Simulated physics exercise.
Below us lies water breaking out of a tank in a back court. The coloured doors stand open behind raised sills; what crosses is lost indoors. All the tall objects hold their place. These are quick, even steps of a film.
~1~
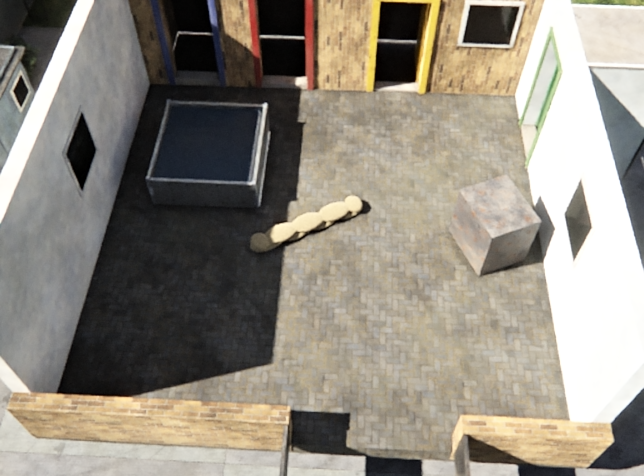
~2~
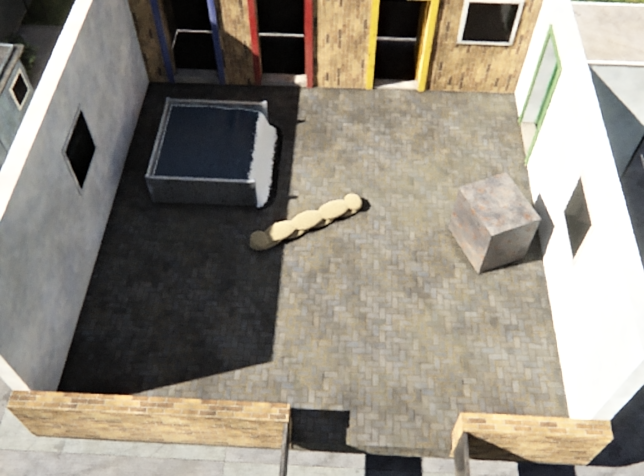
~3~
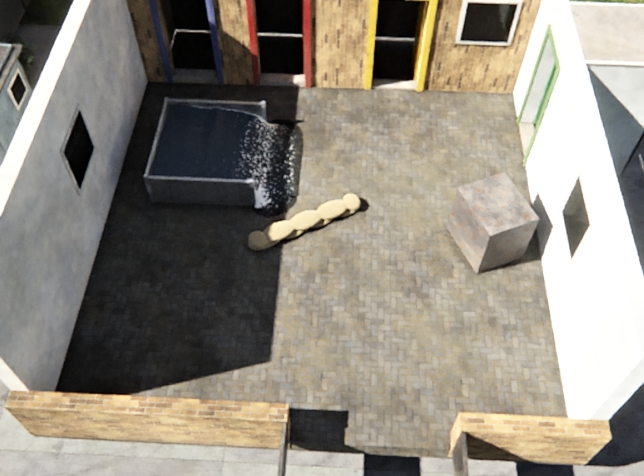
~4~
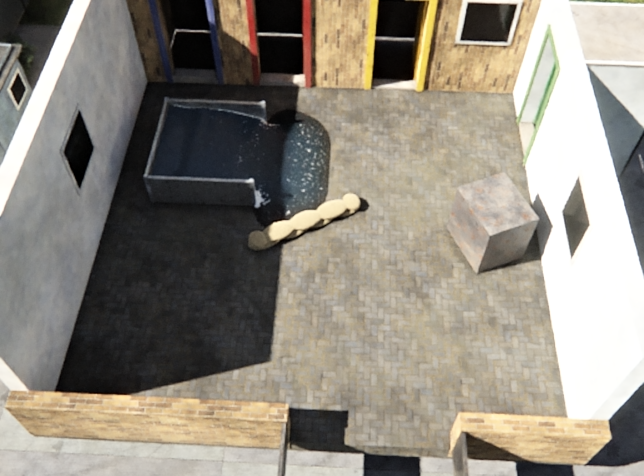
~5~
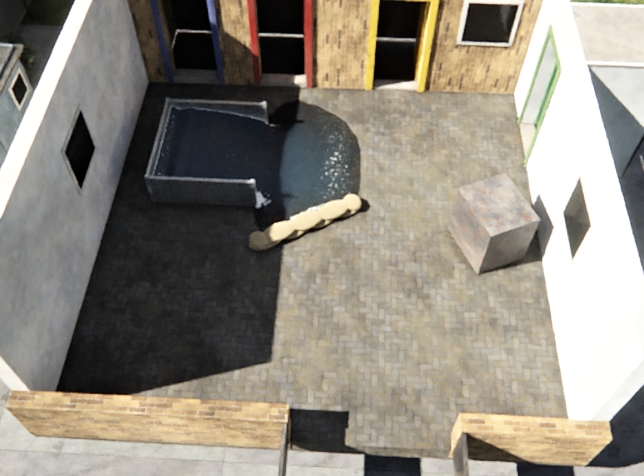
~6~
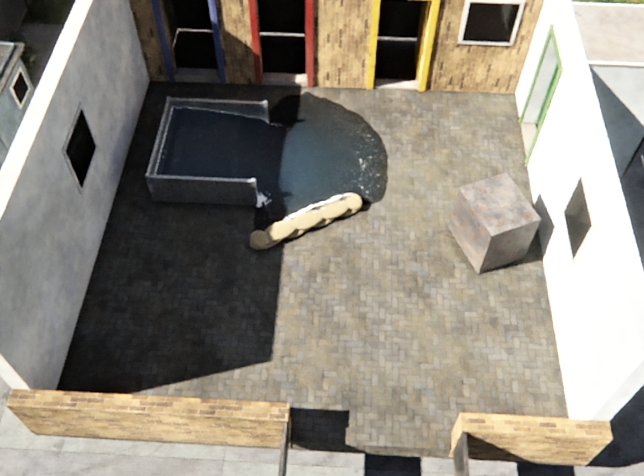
Water bursting from the right side of an open tank and spreading across courtyard paving, running along a low, pale, lumpy barrier.
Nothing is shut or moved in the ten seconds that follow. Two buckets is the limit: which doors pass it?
One by one: The blue door admits no more than that; the red door admits no more than that; the green door lets in a lot; the yellow door lets in a lot.
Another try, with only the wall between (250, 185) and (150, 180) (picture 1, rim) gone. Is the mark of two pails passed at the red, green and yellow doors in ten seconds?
In short: The red one is under; the green one holds; the yellow one is under.
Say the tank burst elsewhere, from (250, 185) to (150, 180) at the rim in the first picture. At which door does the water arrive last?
Last comes the door marked green.
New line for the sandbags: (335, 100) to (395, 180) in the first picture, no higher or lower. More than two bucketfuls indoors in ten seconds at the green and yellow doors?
In short: The green door is under, the yellow door lets less in.
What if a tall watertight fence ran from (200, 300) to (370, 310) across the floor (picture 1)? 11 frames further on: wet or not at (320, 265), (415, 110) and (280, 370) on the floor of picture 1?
One after the other: Not flooded, covered, free of water.
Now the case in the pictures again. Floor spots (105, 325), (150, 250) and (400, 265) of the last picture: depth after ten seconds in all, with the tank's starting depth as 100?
In that order: 4, 4 and 4 per cent.
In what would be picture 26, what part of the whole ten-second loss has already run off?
I make it 40 per cent.
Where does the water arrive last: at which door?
That is the blue-painted one.
A moment on, water covers 25 % of the floor; the blue door not reached, the red door wet at the sill, nothing in, the green door not reached, the yellow door not reached.
Next, water covers 35 % of the floor; the blue door not reached, the red door wet at the sill, nothing in, the green door under two buckets in, the yellow door under two buckets in.
Then, water covers 40 % of the floor; the blue door not reached, the red door wet at the sill, nothing in, the green door over two buckets in, the yellow door under two buckets in.
Later, water covers 50 % of the floor; the blue door not reached, the red door wet at the sill, nothing in, the green door far over two buckets in, the yellow door over two buckets in.
In the end, water covers 85 % of the floor; the blue door wet at the sill, nothing in, the red door wet at the sill, nothing in, the green door far over two buckets in, the yellow door over two buckets in.
